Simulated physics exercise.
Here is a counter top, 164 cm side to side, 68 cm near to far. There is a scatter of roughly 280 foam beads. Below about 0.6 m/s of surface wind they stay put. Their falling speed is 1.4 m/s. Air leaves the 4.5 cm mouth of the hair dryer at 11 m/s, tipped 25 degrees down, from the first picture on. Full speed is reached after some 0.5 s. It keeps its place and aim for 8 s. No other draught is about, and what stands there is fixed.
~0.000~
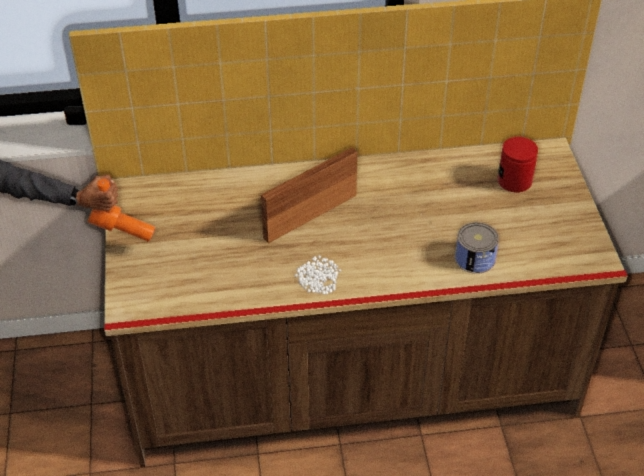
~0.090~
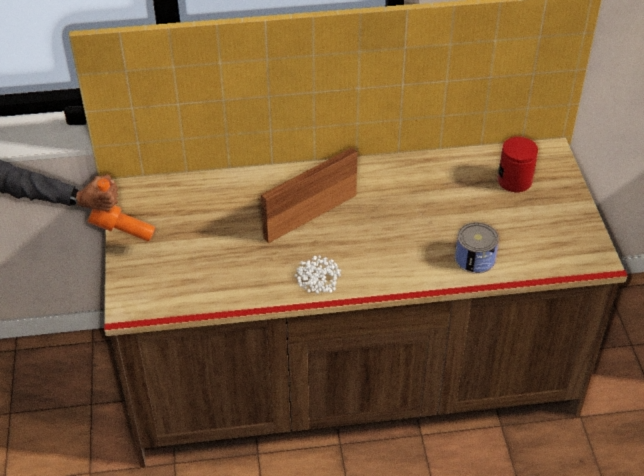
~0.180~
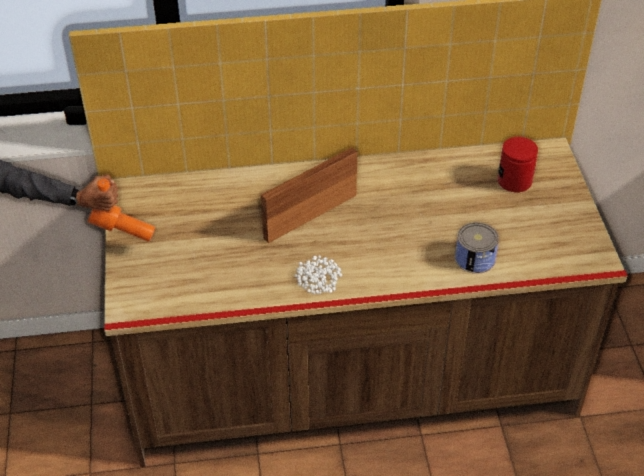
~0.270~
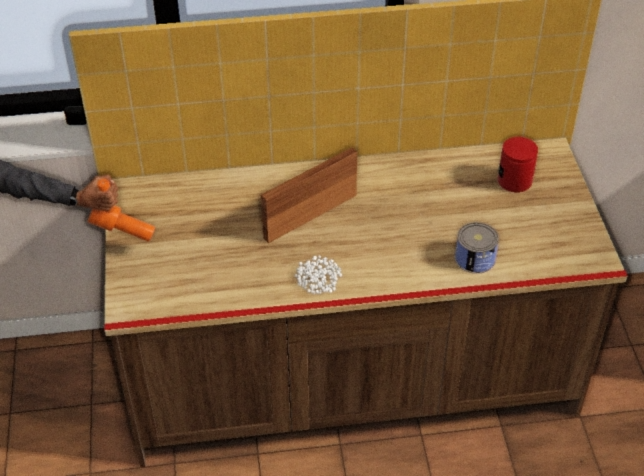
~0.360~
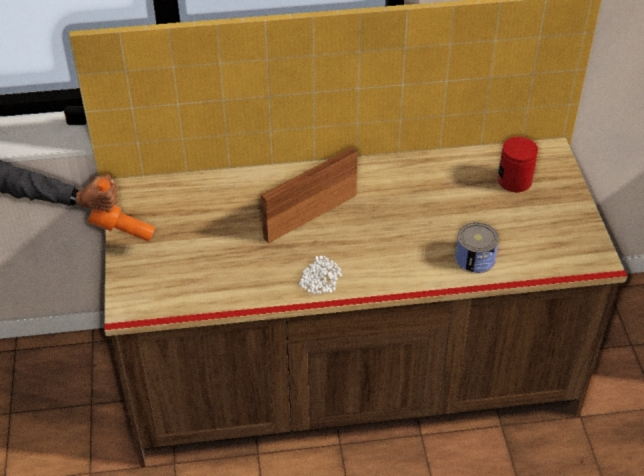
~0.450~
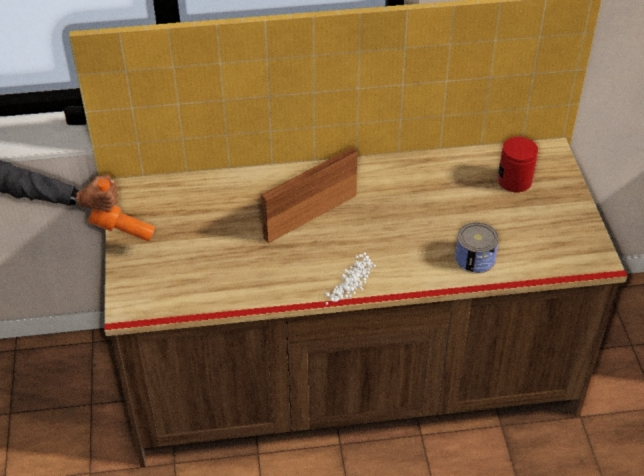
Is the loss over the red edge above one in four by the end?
Answer: Yes.
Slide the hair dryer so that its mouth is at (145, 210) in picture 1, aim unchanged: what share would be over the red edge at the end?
In that case some 80 per cent.
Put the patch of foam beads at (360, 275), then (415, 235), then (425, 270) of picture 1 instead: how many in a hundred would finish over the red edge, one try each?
In turn about 90 %, 0 %, 80 %.
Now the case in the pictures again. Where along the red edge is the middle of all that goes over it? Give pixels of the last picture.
At about (414, 298).
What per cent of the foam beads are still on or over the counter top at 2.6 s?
Some 1 per cent.
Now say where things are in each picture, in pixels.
In the first frame, the middle of the foam beads is near (316, 277), none has stirred yet and the mouth of the hair dryer is at (152, 234).
In the second frame, the middle of the foam beads is near (316, 275), none has stirred yet and the red edge is centred on (372, 303).
In the third frame, the middle of the foam beads is near (316, 275), none has stirred yet, the top of a board is at (310, 173) and the top of a tin is at (478, 237).
In the fourth frame, the middle of the foam beads is near (316, 275) and none has stirred yet.
In the fifth frame, the middle of the foam beads is near (320, 275), the farthest in sight from the hair dryer is at (340, 276) and about 10 % have left their places.
In the sixth frame, the middle of the foam beads is near (353, 281), the farthest in sight from the hair dryer is at (374, 266) and all have left their places.
After 1.6 s, 7 % are on the move or not yet settled, 92 % are over the red edge.
After 2.6 s, 1 % are on the move or not yet settled, 92 % are over the red edge.
After 4.4 s, 0 % are on the move or not yet settled, 92 % are over the red edge.
After 8.0 s, at the end, 92 % are over the red edge.
